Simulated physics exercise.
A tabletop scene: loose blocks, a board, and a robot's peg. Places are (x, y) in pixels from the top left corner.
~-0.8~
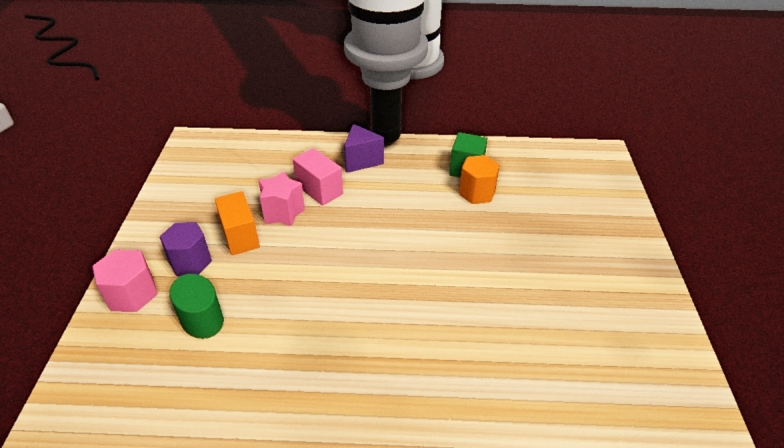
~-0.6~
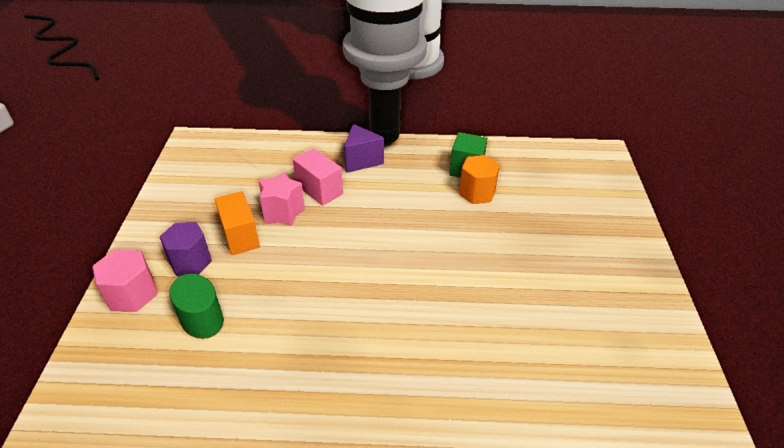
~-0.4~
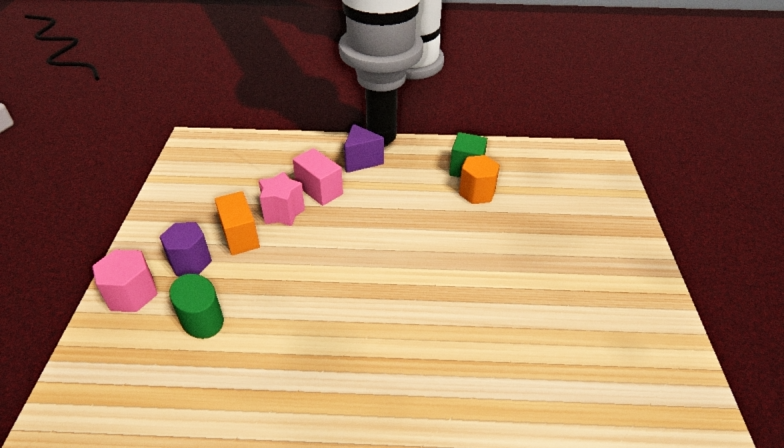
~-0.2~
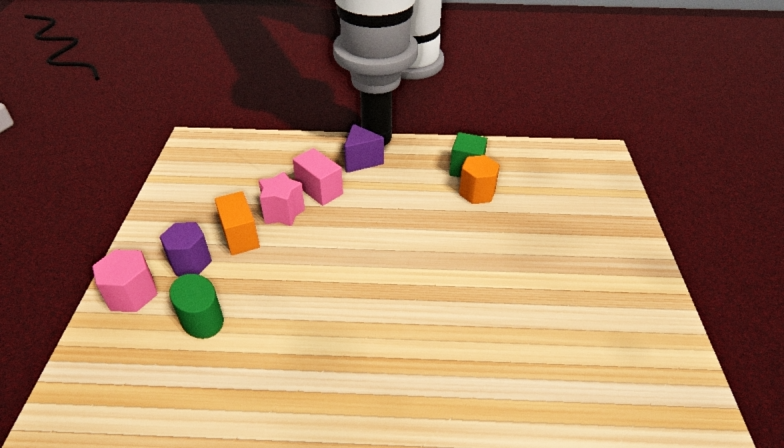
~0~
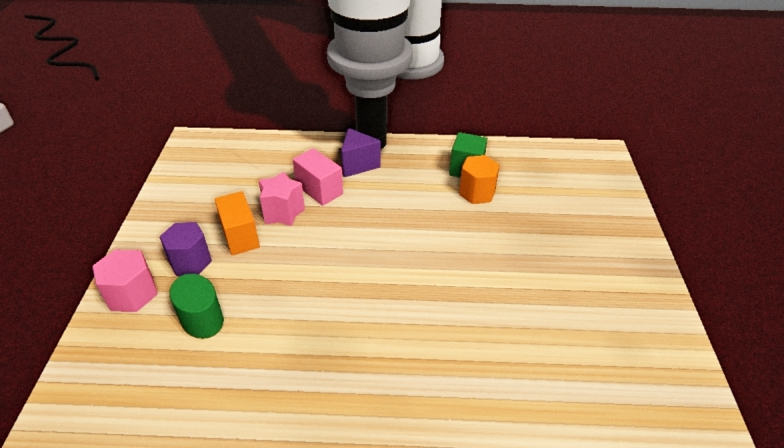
A robot arm moves slightly left and nudges the purple triangular block a little.
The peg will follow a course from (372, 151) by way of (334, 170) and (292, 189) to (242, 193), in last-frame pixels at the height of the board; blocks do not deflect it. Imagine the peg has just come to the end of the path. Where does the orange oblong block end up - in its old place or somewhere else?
The orange oblong block will be pushed away from where it stands.
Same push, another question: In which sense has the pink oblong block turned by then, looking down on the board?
Direction: Anticlockwise.
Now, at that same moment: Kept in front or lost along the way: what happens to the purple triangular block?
In the end it is beside or behind the peg.
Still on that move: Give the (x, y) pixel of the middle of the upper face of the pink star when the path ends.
By then it is at (263, 208).
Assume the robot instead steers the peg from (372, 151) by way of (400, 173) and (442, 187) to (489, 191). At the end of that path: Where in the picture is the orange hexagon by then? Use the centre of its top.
The spot you're after is about (528, 170) in the image.
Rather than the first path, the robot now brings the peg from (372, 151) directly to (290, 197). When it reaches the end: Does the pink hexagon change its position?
No
The first path, step by step. One third of the way, peg at (334, 163); pink oblong block at (314, 165); purple triangular block at (343, 161), turned 40° anticlockwise.
Two thirds of the way, peg at (291, 182); orange oblong block at (226, 213); pink star at (263, 203), turned 30° anticlockwise; pink oblong block at (288, 183), turned 40° anticlockwise; purple triangular block at (342, 164), turned 60° anticlockwise.
At the end, peg at (240, 185); orange oblong block at (222, 215); pink star at (263, 208), turned 40° anticlockwise; pink oblong block at (284, 185), turned 50° anticlockwise; purple triangular block at (342, 164), turned 60° anticlockwise.
